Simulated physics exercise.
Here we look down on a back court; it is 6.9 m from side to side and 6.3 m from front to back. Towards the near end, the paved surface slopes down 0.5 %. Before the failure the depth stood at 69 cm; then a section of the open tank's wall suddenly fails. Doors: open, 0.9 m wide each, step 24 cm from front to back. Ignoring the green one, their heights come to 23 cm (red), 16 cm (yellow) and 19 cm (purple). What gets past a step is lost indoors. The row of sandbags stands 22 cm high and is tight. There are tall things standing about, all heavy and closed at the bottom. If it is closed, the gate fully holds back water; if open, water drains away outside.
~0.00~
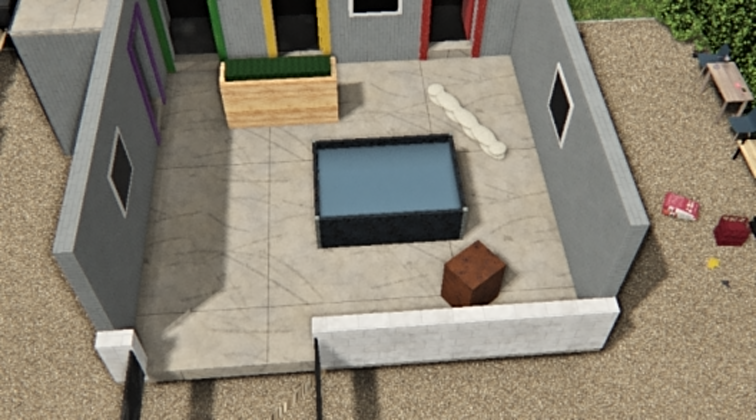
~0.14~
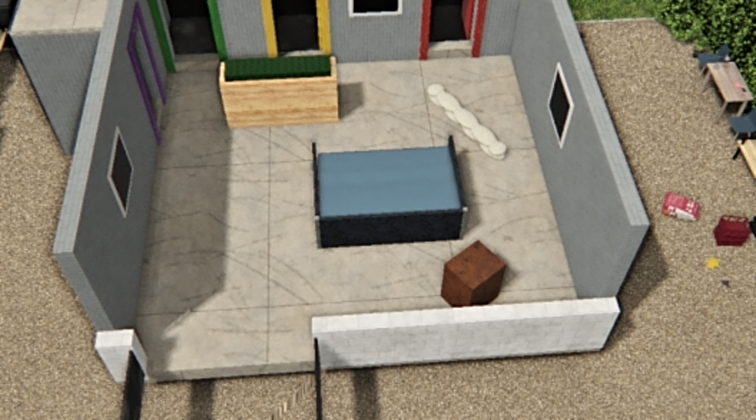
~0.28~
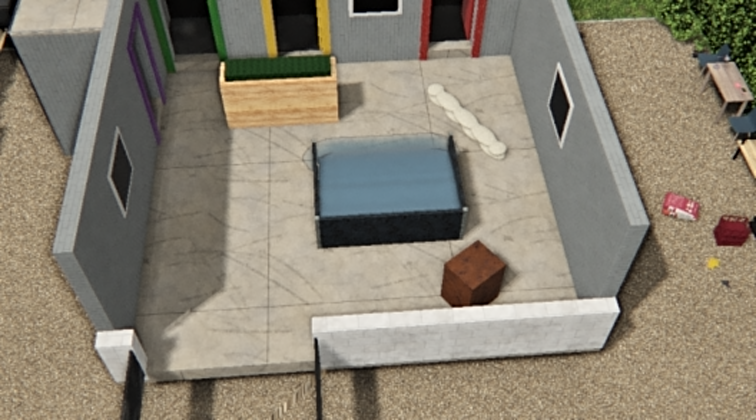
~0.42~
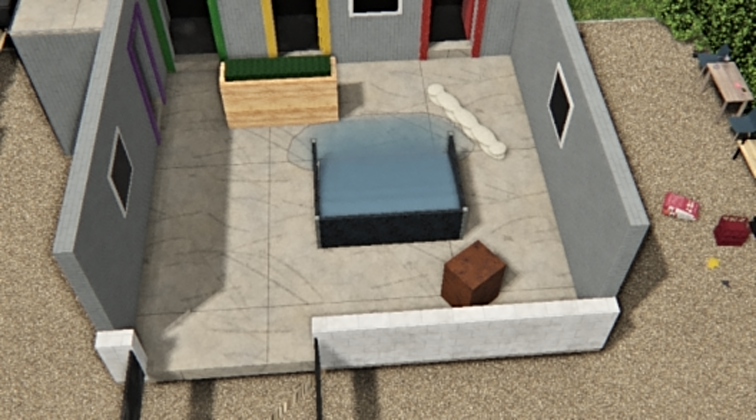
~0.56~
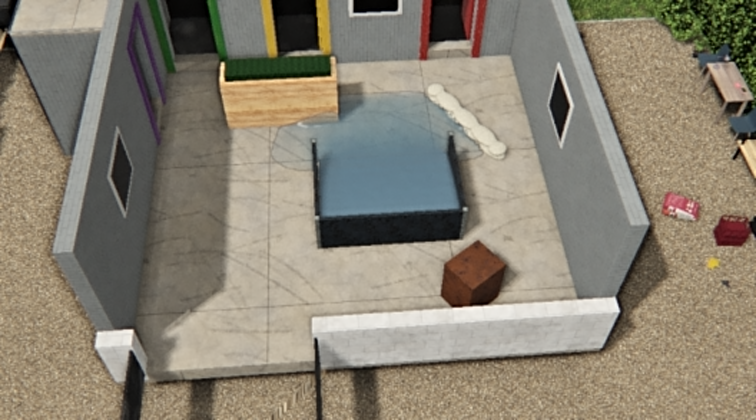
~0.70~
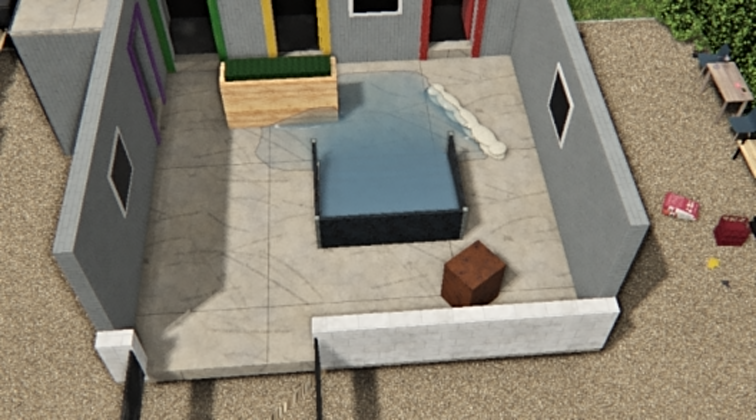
Water poured out of the far side of a dark open tank in a walled courtyard after that side opened, then spread across the paving around the white twisted object and up to the wooden planter.
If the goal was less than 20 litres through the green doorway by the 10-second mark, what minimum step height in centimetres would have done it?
A step of about 17 cm would have done it.
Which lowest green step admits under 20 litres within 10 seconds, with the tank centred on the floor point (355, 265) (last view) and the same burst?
Near 12.0 cm.
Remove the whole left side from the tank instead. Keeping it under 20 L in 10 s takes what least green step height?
If so: Around 21 cm.
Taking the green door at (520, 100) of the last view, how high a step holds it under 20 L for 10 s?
Minimum: About 12.5 cm.
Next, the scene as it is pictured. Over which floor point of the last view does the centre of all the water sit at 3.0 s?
Look at about (357, 125) in the last view.
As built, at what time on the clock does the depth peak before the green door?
The level tops out around 4.0 s.
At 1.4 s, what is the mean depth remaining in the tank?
About 29 centimetres on average.
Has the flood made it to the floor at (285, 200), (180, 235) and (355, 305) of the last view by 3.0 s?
1: Unwetted; 2: Awash; 3: Unwetted.
After 1.4 s water covers 25 % of the floor, deepest (52 cm) near (386, 73); it has not reached the green door.
After 3.0 s water covers 55 % of the floor, deepest (30 cm) near (501, 61); 5 cm at the green door, 0 litres in over its 22 cm step.
After 10.0 s water covers 95 % of the floor, deepest (9 cm) near (132, 358); 5 cm at the green door, 4 litres in over its 22 cm step.
At the green door as built, the water arrived by 2.2 s and peaked near 25 cm at 4.0 s.
Run again over the same 10 s with other heights there, 31 litres in over 14.5 cm, 8 litres over 20 cm. The limit of 20 litres is kept from about 17 cm up.
